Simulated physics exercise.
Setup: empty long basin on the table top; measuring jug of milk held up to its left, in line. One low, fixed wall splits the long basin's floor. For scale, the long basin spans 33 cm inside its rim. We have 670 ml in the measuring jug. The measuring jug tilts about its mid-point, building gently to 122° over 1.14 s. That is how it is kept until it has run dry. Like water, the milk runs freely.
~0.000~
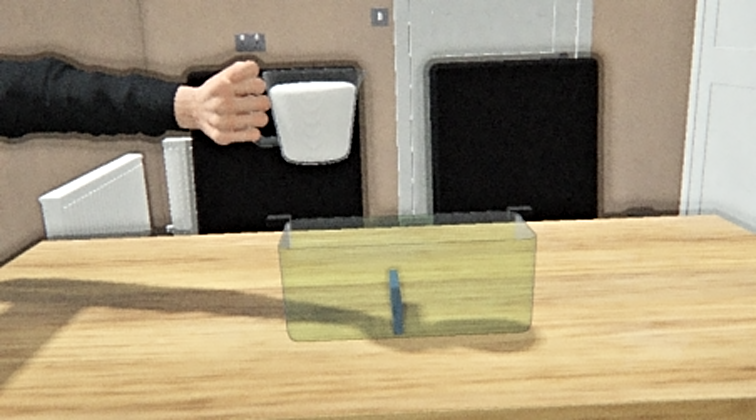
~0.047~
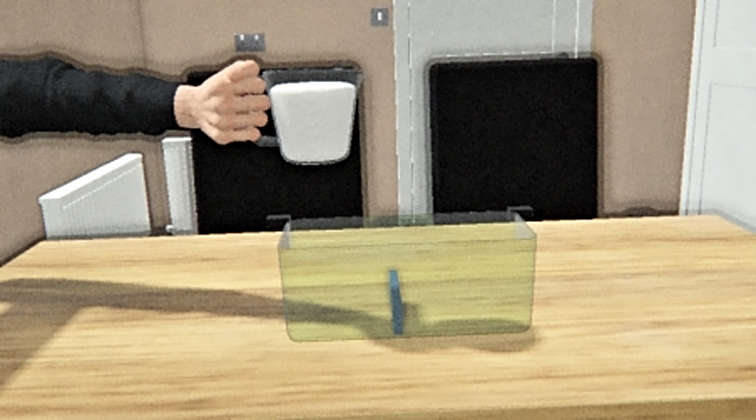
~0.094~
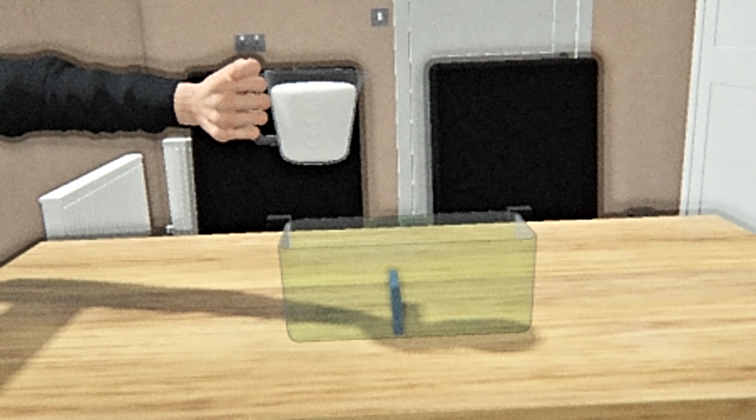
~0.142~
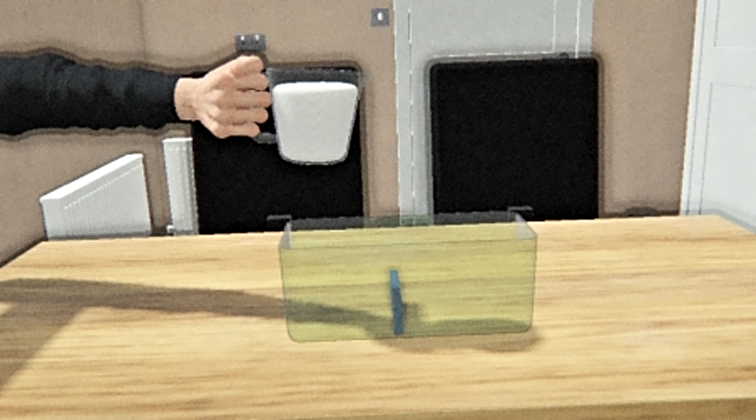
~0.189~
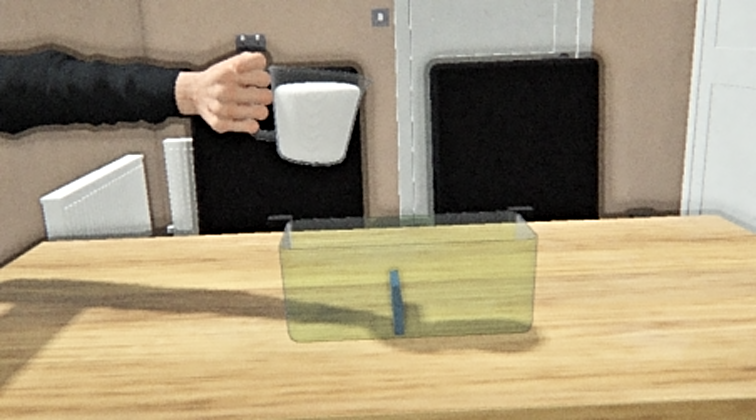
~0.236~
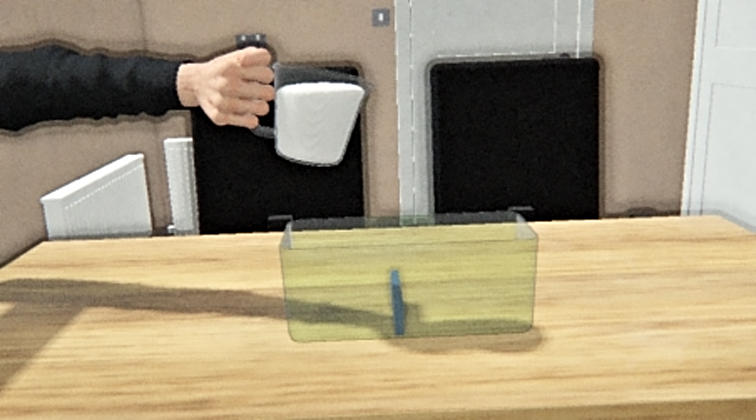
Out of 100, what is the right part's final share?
About 86 out of 100.
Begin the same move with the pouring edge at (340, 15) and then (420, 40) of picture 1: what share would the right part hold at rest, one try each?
About 75 %, then about 90 %.
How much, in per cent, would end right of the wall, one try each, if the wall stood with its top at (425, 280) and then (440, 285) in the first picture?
First try about 50 %, second try about 25 %.
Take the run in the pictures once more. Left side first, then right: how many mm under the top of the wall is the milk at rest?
The left side gives some 42 mm, the right side some 20 mm.
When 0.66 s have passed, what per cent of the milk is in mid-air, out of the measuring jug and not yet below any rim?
Roughly 26 %.
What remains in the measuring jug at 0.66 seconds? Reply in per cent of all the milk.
At that time about 66 in a hundred parts are still held.
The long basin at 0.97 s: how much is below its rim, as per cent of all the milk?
Around 84 parts in a hundred.
After 0.66 s the tilt is 75° and 65 per cent is still to pour, 0 is left of the wall and 9 right of it.
After 0.97 s the tilt is 115° and 5 per cent is still to pour, 6 is left of the wall and 78 right of it.
After 1.29 s the tilt is 122° and 0 per cent is still to pour, 13 is left of the wall and 86 right of it.
After 1.64 s the tilt is 122° and 0 per cent is still to pour, 13 is left of the wall and 86 right of it.
In the end 13 per cent lies left of the wall, 86 right of it and 1 outside.
